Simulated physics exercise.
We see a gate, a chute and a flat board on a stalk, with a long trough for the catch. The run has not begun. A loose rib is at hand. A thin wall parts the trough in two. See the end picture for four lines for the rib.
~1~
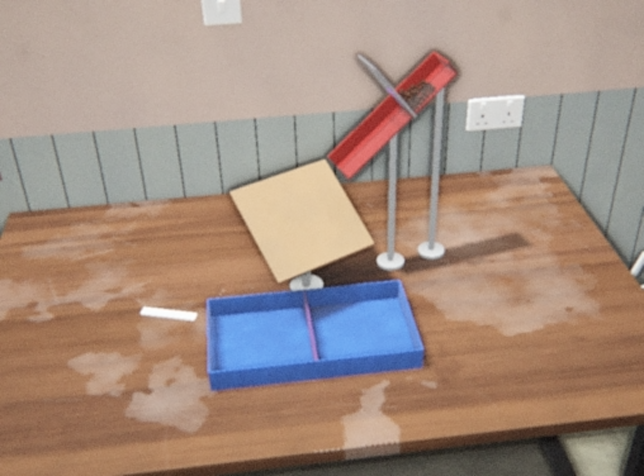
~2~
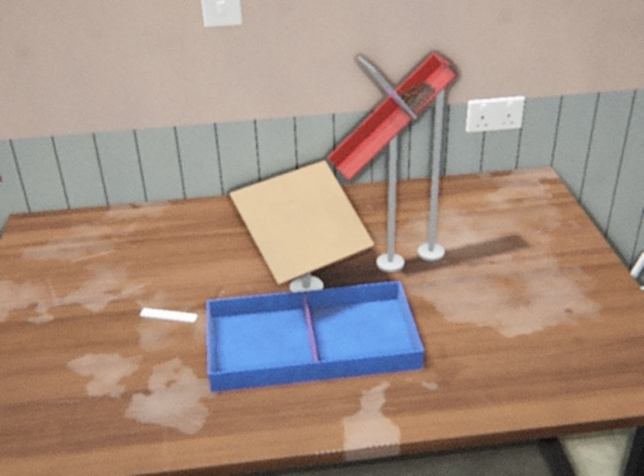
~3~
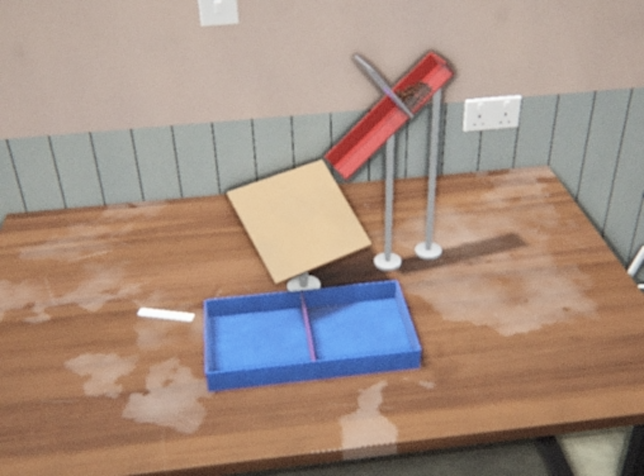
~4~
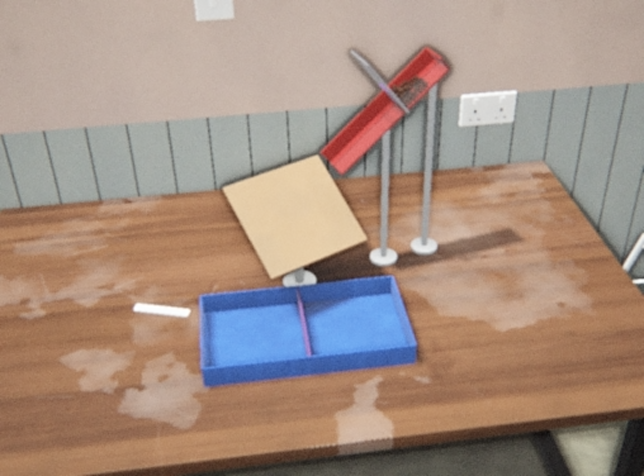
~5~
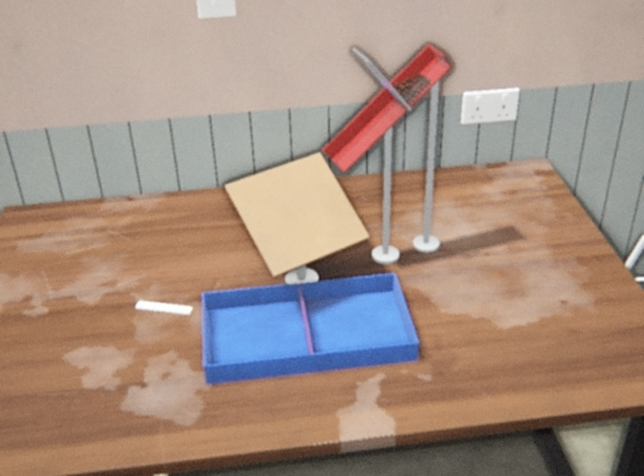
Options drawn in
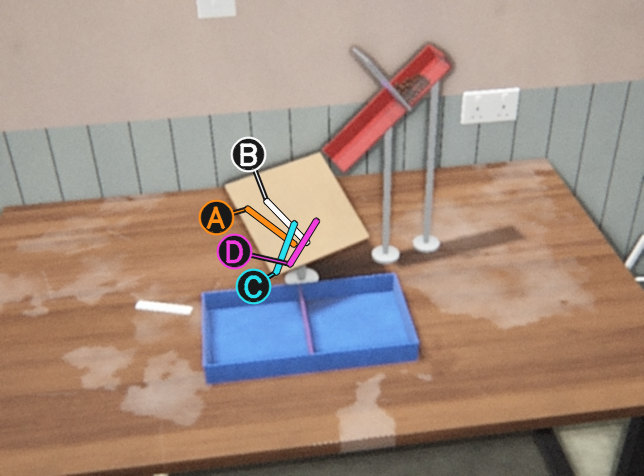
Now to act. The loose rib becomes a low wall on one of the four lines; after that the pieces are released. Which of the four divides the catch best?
It is C.
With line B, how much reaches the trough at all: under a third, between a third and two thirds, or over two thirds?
Over two thirds.
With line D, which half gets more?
More lands on the left.
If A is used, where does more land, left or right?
More lands on the right.
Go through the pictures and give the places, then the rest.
In the first picture, load behind the gate (413, 98), allspice berries; lip of the chute (343, 173), sloping fairly steeply.
In the second picture, middle of the board (303, 219), tilted fairly steeply; middle of its low edge (328, 263); of its high edge (279, 176).
In the third picture, front corners of the trough (206, 373) and (420, 350); front end of its middle wall (314, 361); gate still shut (392, 96).
In the fourth picture, middle of the load (405, 93); lip (336, 169).
In the fifth picture, middle of the load (407, 91); lip (338, 166).
On the marked copy, line A from (247, 208) to (294, 244); line B from (266, 201) to (306, 242); line C from (294, 223) to (276, 272); line D from (316, 221) to (290, 264).
With A, of what is caught, about a tenth in the left half, almost all in the right.
With B, of what is caught, just a few in the left half, almost all in the right.
With C, of what is caught, roughly half in the left half, roughly half in the right.
With D, of what is caught, the larger part in the left half, about a tenth in the right.
